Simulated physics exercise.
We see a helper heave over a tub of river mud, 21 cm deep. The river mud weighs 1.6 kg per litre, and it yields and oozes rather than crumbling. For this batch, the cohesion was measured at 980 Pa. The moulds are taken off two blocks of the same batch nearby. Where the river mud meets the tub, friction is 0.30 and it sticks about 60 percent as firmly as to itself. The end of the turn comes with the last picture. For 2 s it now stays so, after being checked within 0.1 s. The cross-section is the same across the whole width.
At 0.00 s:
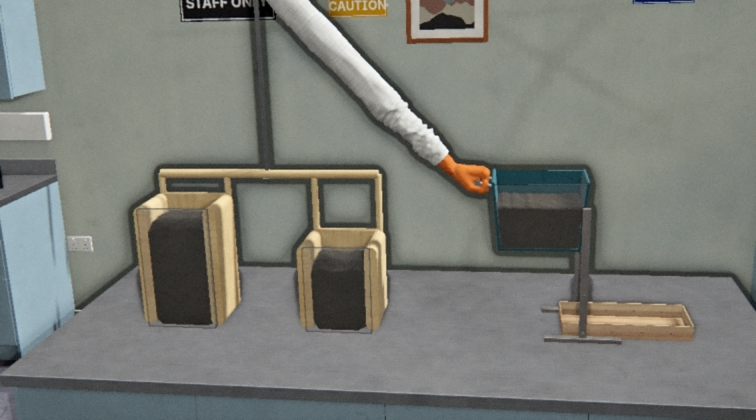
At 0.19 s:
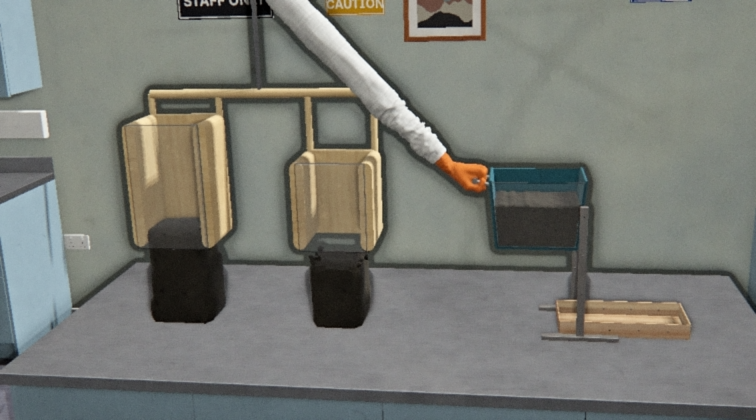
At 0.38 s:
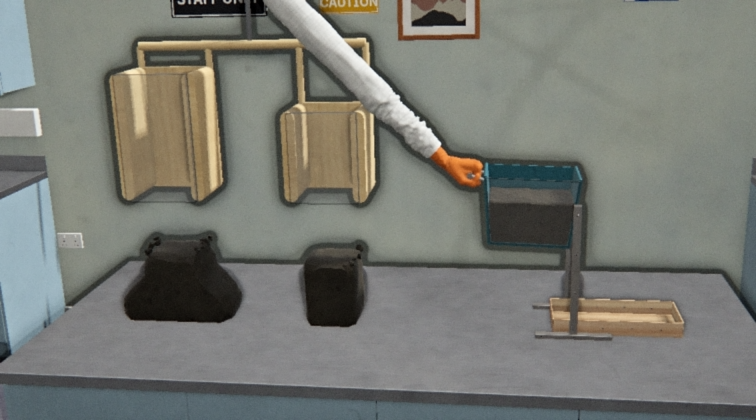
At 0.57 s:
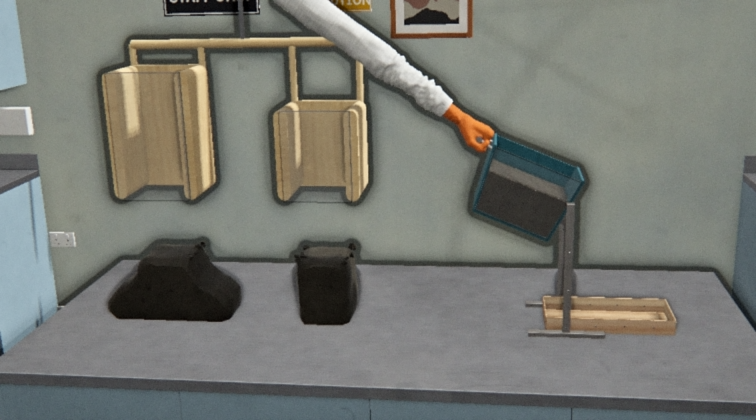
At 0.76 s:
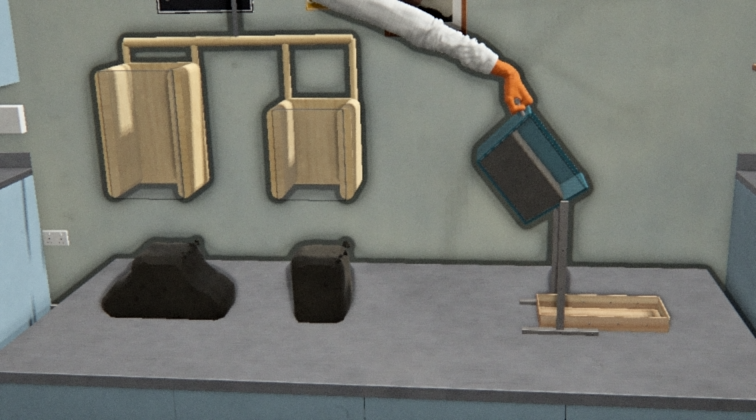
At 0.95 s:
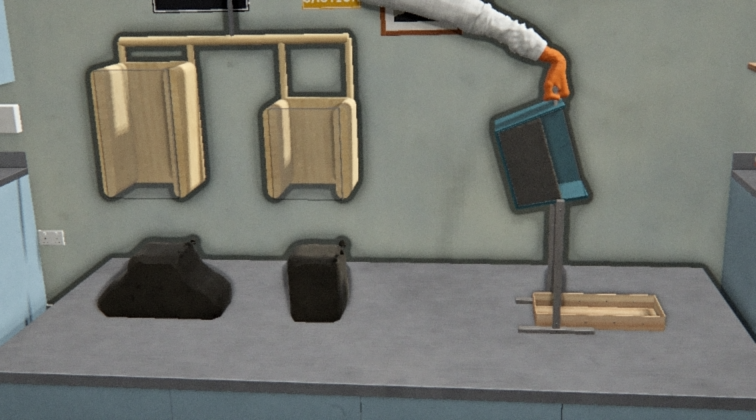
In the video, two wooden moulds lift off dark blocks on a bench, and the taller left block slumps and spreads while the smaller keeps its shape; a gloved hand then turns a teal tub of dark mud steeply on its stand.
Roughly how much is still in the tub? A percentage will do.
I would say about 100 percent.
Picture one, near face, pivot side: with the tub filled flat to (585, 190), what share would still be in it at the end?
About 100 per cent.
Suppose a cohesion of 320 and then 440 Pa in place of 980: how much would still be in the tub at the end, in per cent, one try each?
In order: Around 60 % and around 70 %.
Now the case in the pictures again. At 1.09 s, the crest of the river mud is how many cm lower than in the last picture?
About 0 cm.
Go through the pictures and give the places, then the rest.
The first frame shows handle-side rim at (495, 184), tilt 0 degrees; highest point of the river mud at (581, 208); test blocks 36 cm, 24 cm high (left to right).
The second frame shows handle-side rim at (492, 182), tilt 0 degrees; highest point of the river mud at (579, 207); test blocks 34 cm, 23 cm high (left to right).
The third frame shows handle-side rim at (487, 177), tilt 2 degrees; highest point of the river mud at (493, 202); test blocks 25 cm, 23 cm high (left to right).
The fourth frame shows handle-side rim at (497, 147), tilt 23 degrees; highest point of the river mud at (489, 172); test blocks 22 cm, 23 cm high (left to right).
The fifth frame shows handle-side rim at (531, 116), tilt 52 degrees; highest point of the river mud at (510, 136); test blocks 22 cm, 23 cm high (left to right).
The sixth frame shows handle-side rim at (565, 108), tilt 74 degrees; highest point of the river mud at (541, 121); test blocks 22 cm, 23 cm high (left to right).
By 1.09 s, the tub is at 74 degrees and holds 100 %.
By 1.26 s, the tub is at 74 degrees and holds 100 %.
By 1.43 s, the tub is at 74 degrees and holds 100 %.
By 1.60 s, the tub is at 74 degrees and holds 100 %.
By 2.95 s, at the end, the tub is at 74 degrees and holds 100 %.
